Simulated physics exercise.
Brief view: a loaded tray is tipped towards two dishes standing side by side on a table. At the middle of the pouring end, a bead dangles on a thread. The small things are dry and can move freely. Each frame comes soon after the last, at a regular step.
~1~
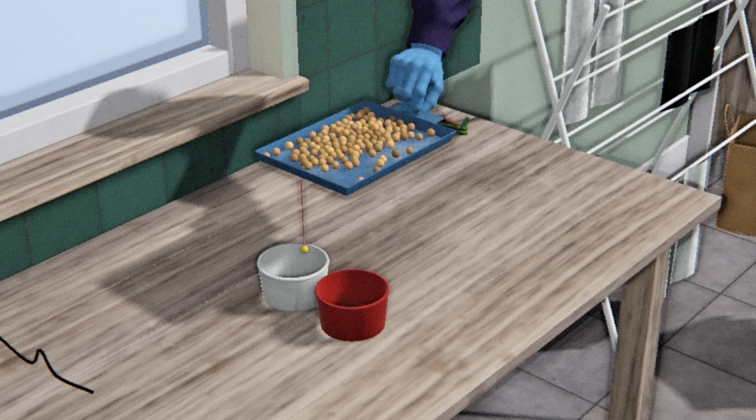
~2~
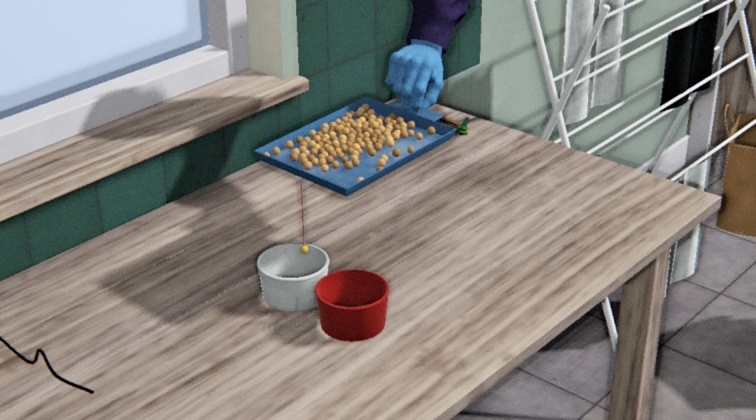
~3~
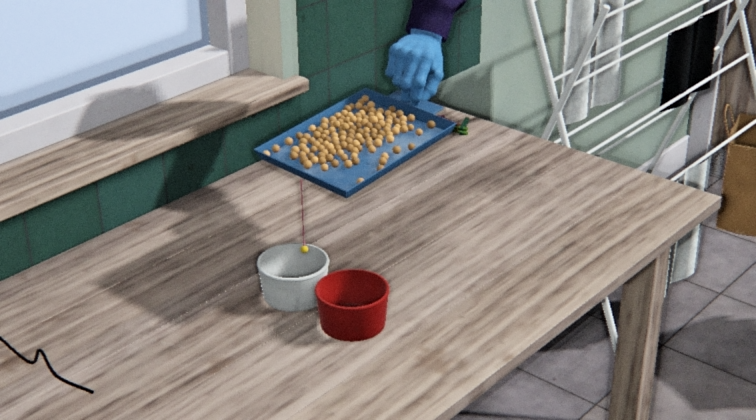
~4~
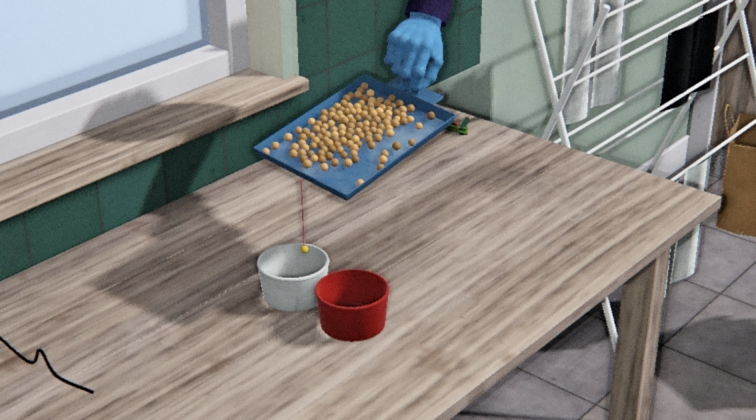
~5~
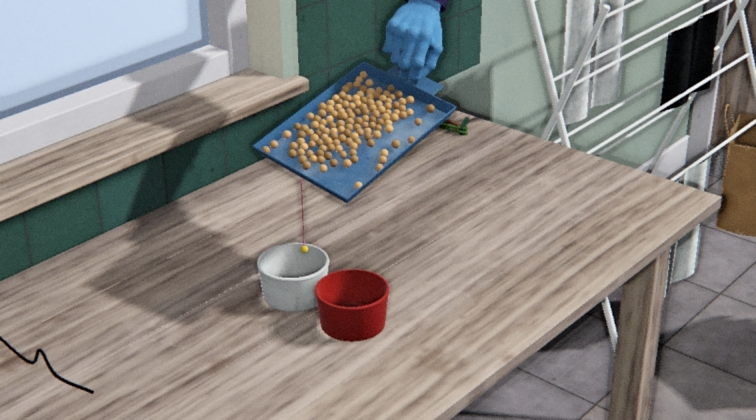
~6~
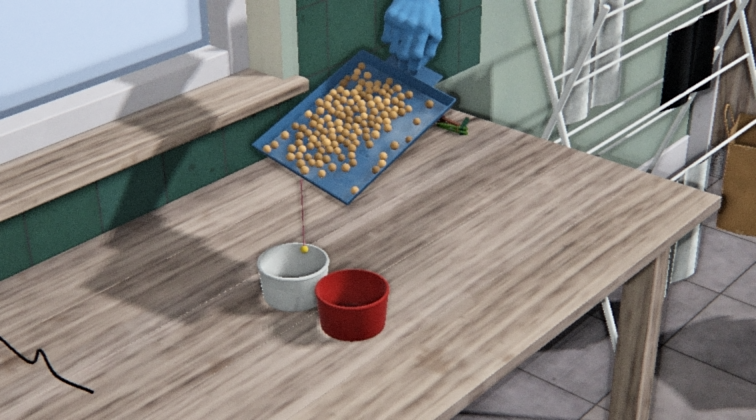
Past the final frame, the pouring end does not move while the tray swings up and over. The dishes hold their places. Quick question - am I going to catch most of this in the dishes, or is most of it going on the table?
Most reaches the dishes.
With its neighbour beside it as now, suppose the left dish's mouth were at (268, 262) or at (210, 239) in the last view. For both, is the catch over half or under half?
At place one in excess of half; at place two not up to half.
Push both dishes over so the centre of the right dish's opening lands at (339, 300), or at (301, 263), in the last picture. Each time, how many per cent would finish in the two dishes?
The first position comes out at 80 per cent, the other at 0 per cent.
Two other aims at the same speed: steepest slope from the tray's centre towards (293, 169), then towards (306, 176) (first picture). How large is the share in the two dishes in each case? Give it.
About 20 % and about 20 %.
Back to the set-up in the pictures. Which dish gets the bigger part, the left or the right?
The one you want is the right of the two.
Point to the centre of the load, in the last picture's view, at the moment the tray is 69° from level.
Its middle sits at about pixel (335, 237).
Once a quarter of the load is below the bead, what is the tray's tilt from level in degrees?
I'd say close to 70 degrees.
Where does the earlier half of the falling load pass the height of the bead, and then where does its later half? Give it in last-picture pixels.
(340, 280) for the early half, (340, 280) for the late half.
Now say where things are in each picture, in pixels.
In the first picture, corners of the pouring end at (261, 151) and (346, 185), level; middle of the load at (351, 139), round wooden beads; left dish at (269, 288); right dish at (328, 317); bead on its thread at (304, 249).
In the second picture, corners of the pouring end at (261, 150) and (346, 186), level; middle of the load at (351, 138).
In the third picture, corners of the pouring end at (261, 149) and (346, 188), tipped barely, lowest at the right corner; middle of the load at (351, 133).
In the fourth picture, corners of the pouring end at (260, 147) and (346, 191), tipped a little, lowest at the right corner; middle of the load at (350, 127), a small part on the move.
In the fifth picture, corners of the pouring end at (259, 145) and (346, 194), tipped clearly, lowest at the right corner; middle of the load at (350, 122), about a quarter on the move.
In the sixth picture, corners of the pouring end at (259, 144) and (346, 197), tipped clearly, lowest at the right corner; middle of the load at (349, 121), nearly all on the move; left dish at (269, 288); right dish at (328, 317).
Soon, tray tipped steeply; about a third on the tray; about a quarter in the right dish; a small part outside both; about a third in the air.
A while on, tray tipped past a quarter turn; about two thirds in the right dish; a stray few in the left dish; about a quarter outside both.
Towards the end, tray tipped past a quarter turn; about two thirds in the right dish; a stray few in the left dish; about a quarter outside both.
Finally, tray tipped past a quarter turn; about two thirds in the right dish; a stray few in the left dish; about a quarter outside both.
